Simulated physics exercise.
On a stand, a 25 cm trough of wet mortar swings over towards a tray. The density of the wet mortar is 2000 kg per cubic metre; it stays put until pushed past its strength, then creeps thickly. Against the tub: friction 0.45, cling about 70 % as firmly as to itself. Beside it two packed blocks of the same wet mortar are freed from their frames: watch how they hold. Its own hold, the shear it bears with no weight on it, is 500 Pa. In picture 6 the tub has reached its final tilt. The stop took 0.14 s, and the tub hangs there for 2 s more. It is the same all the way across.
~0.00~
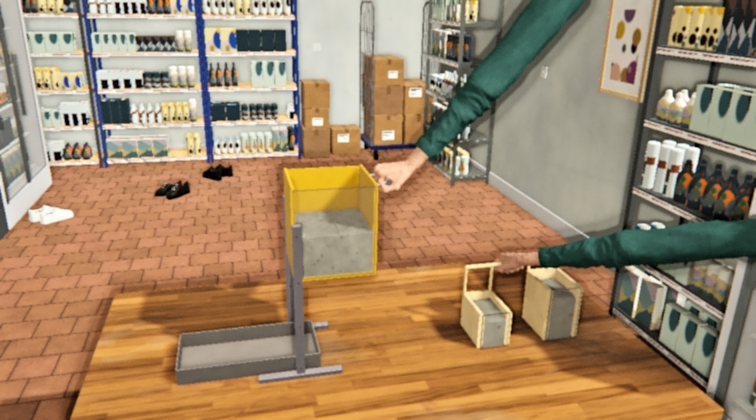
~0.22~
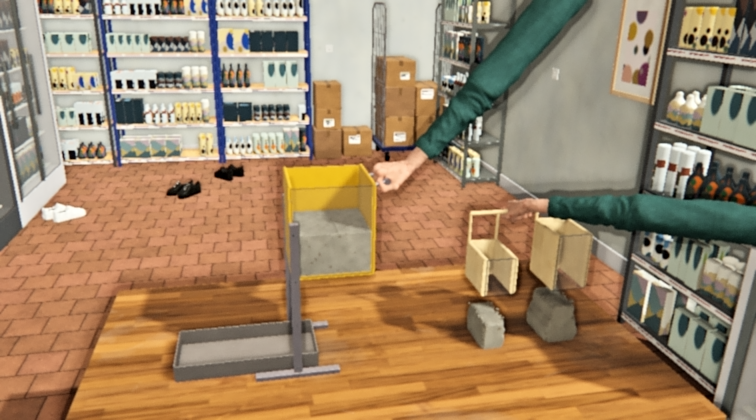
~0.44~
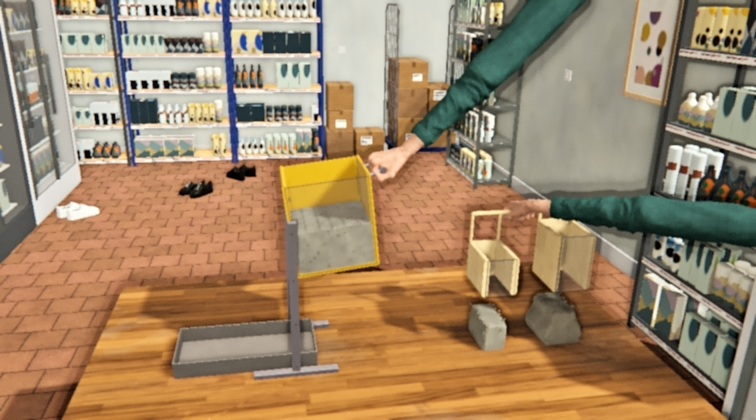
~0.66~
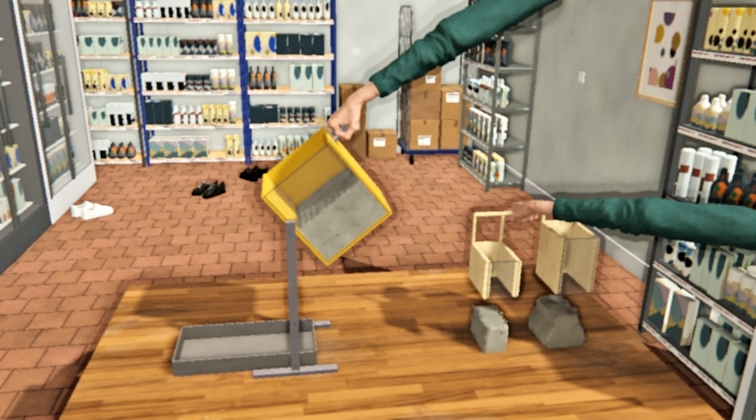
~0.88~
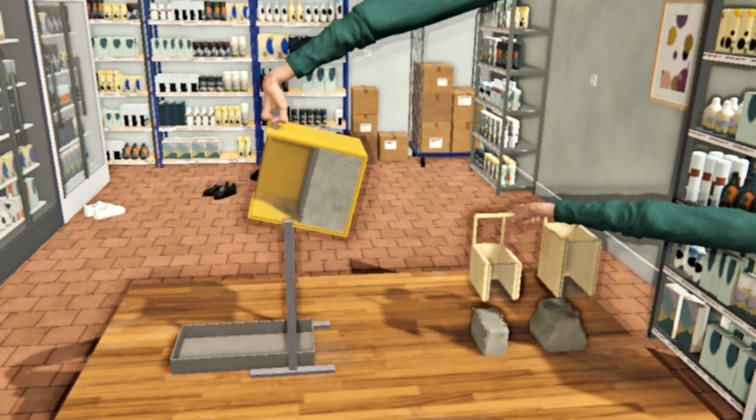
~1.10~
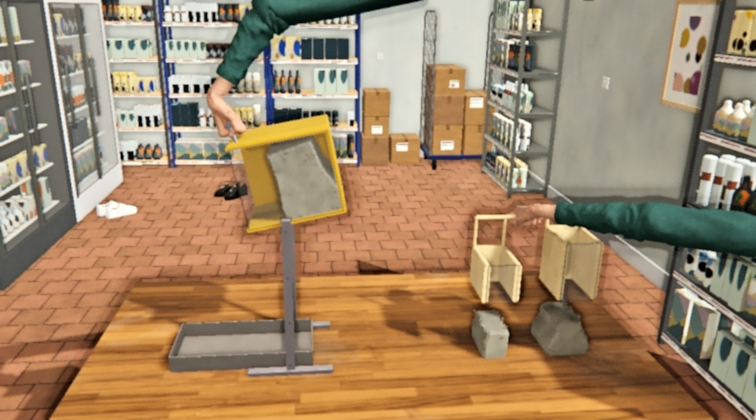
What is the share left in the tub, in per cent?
It comes to some 61 %.
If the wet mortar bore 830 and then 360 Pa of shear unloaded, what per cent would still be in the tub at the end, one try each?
In turn about 60 %, 55 %.
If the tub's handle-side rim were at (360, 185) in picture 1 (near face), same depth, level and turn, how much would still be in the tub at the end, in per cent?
It would be near 85 %.
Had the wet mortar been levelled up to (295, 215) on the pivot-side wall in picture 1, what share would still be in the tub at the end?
In that case some 45 per cent.
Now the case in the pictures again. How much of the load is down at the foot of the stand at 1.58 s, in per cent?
Near 8 %.
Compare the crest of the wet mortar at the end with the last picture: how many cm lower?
About 12 cm.
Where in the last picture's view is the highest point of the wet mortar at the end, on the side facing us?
Near (312, 188).
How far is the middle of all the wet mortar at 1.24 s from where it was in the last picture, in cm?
Some 7 cm.
After 1.24 s, the tub is at 101 degrees and holds 100 %.
After 1.41 s, the tub is at 101 degrees and holds 67 %.
After 1.58 s, the tub is at 101 degrees and holds 61 %.
After 1.75 s, the tub is at 101 degrees and holds 61 %.
After 3.10 s, at the end, the tub is at 101 degrees and holds 61 %.
